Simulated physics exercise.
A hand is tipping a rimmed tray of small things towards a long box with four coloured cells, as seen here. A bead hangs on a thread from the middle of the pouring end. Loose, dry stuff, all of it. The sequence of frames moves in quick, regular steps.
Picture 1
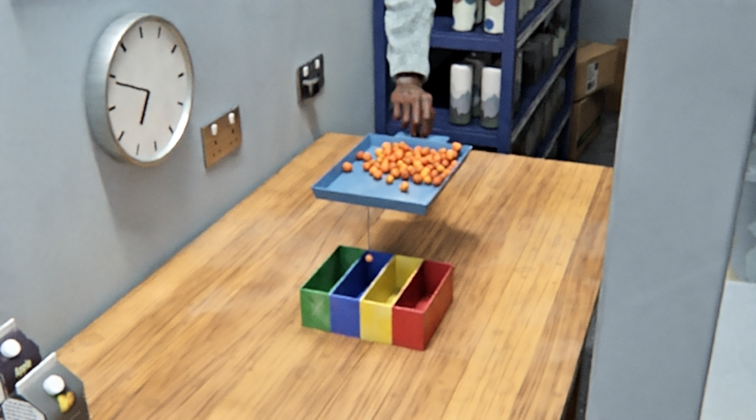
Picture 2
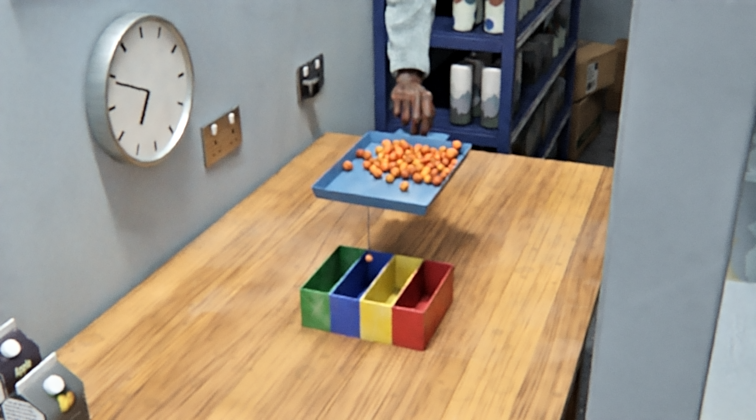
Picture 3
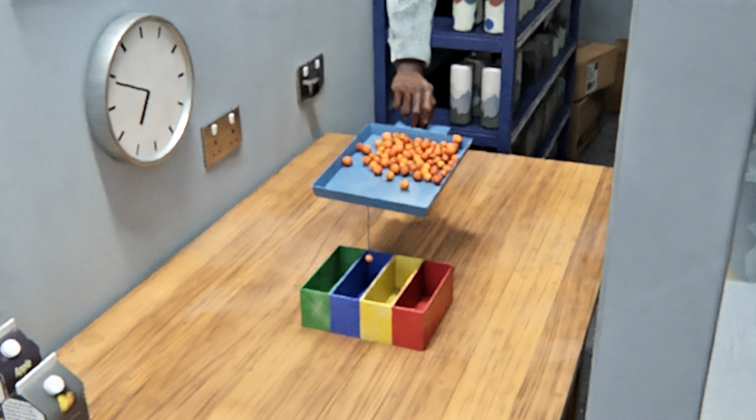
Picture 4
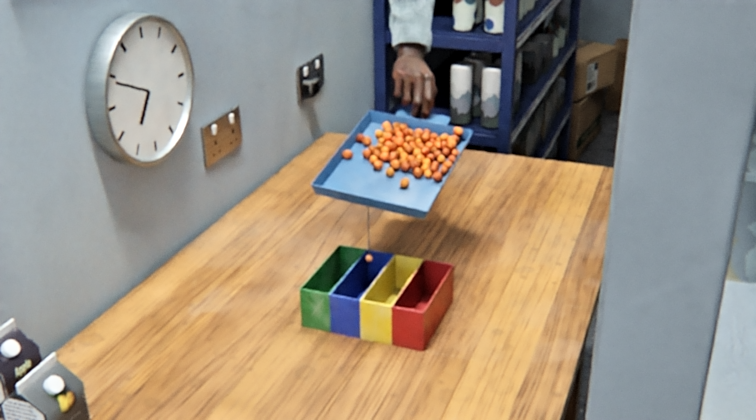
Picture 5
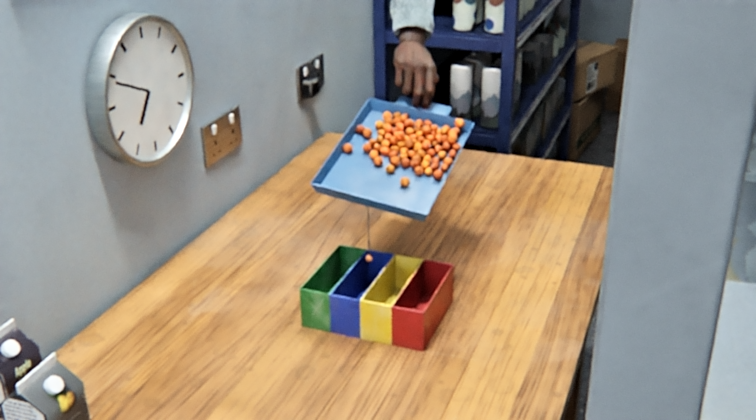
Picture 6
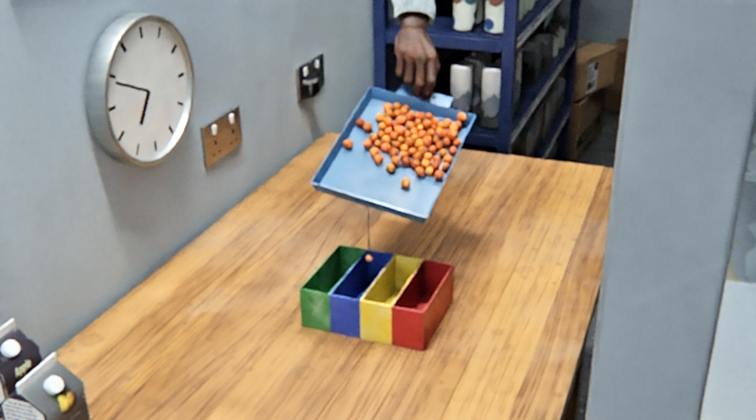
On a wooden table beside a wall clock, a hand holds a blue tray of small orange pieces above a box with green, blue, yellow and red cells, then gradually raises the tray's far end, steepening its tilt.
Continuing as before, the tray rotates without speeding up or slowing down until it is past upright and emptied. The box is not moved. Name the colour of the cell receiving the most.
That is the red one.
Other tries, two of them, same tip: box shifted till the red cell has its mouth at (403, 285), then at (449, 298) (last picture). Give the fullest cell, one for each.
First try: That red cell. Second try: The cell in yellow.
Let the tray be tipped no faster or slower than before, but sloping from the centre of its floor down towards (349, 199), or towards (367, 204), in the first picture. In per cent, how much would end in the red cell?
First heading 0 %, second heading 10 %.
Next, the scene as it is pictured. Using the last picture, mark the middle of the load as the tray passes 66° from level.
Look close to (410, 199) in the last picture.
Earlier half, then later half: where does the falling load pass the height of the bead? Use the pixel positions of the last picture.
Near (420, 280) and later near (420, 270).
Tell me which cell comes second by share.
The runner-up is yellow.
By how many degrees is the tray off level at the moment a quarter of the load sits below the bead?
Angle reached: About 80°.
Just after the last frame, tray tipped steeply; the larger part on the tray; just a few in the red cell; just a few in the yellow cell; just a few in the blue cell; about a tenth falling or outside the box.
A moment on, tray tipped past a quarter turn; roughly a quarter on the tray; roughly a third in the red cell; roughly a quarter in the yellow cell; just a few in the blue cell; just a few in the green cell; roughly a quarter falling or outside the box.
Further on, tray tipped past a quarter turn; roughly half in the red cell; roughly a third in the yellow cell; about a tenth in the blue cell; just a few in the green cell; about a tenth falling or outside the box.
When it is over, tray tipped past a quarter turn; roughly half in the red cell; roughly a third in the yellow cell; about a tenth in the blue cell; just a few in the green cell; about a tenth outside the box.
